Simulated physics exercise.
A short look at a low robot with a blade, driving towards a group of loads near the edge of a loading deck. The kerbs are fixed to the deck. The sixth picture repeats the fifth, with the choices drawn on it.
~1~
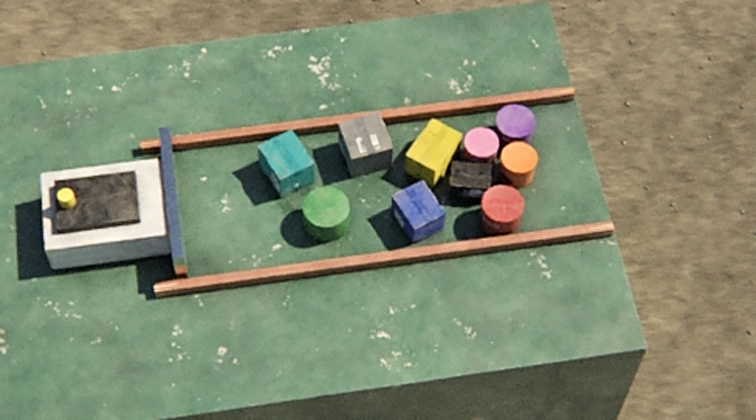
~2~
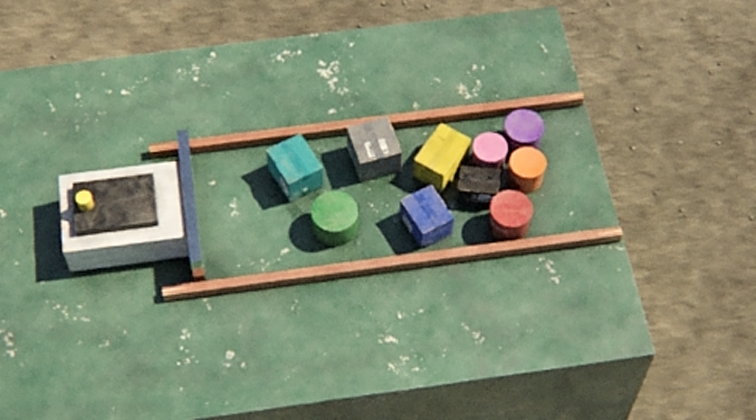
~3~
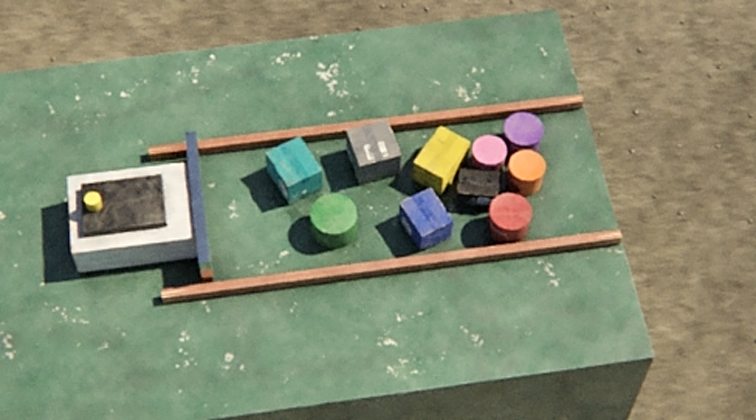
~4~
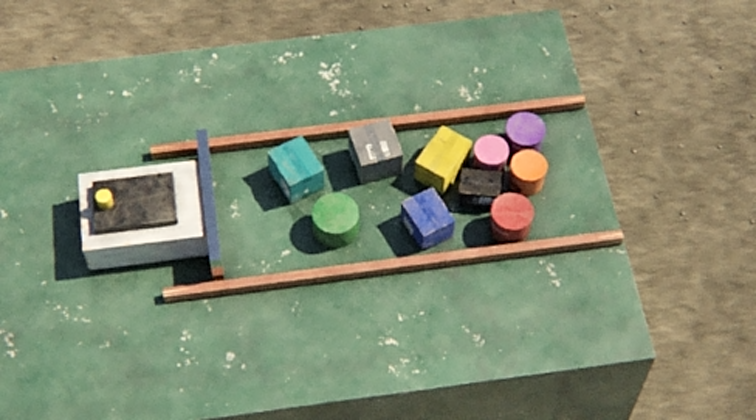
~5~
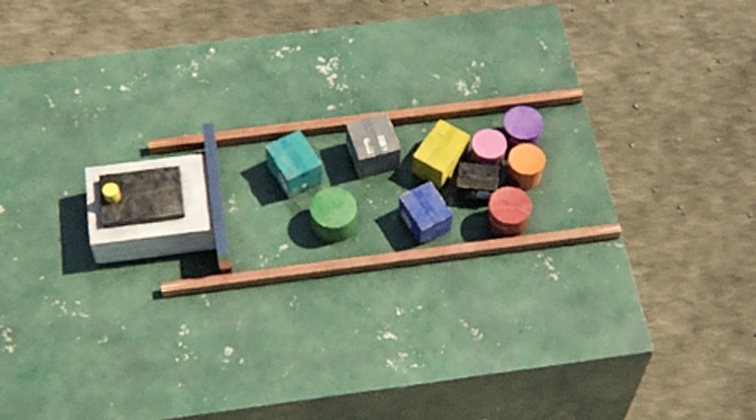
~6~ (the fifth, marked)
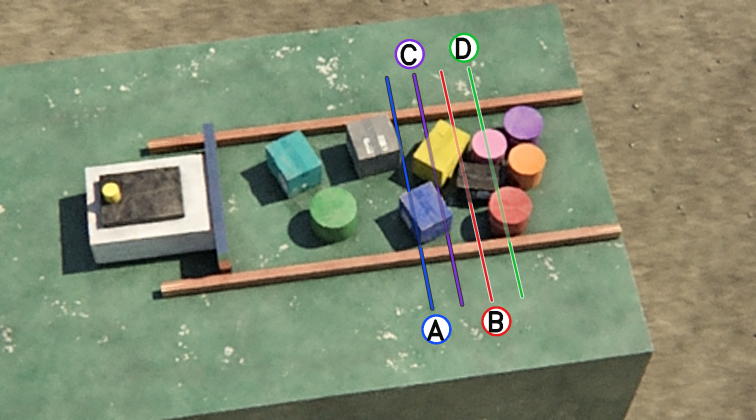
White robot with a dark blue blade creeping right between two rails towards colourful blocks and cylinders sitting still on a green deck.
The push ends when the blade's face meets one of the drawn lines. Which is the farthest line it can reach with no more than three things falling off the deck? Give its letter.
Line D.
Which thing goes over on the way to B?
The orange pail goes over.
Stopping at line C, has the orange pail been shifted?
Yes.
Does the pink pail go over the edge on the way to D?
By then, yes.
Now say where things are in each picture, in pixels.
Green canister (326, 215); blue box (418, 212); orange pail (518, 165), in the first picture.
Robot (121, 202); grey parcel (374, 149), in the second picture.
Robot (130, 203); pink pail (489, 158), in the third picture.
Robot (141, 201); turquoise parcel (296, 170), in the fourth picture.
Robot (148, 195); black parcel (478, 183); green canister (334, 215); blue box (425, 213), in the fifth picture.
On the marked copy, A at (409, 188); B at (465, 181); C at (437, 184); D at (494, 177).
With D. Early on, robot (250, 182); grey parcel (377, 146); turquoise parcel (337, 160).
Further on, robot (350, 170); orange pail (565, 172); purple pail (547, 115).
At the end, robot (428, 160); orange pail over the edge; purple pail over the edge; three fallen.
As for the rest, A is within the limit but short; B is within the limit but short; C is within the limit but short.
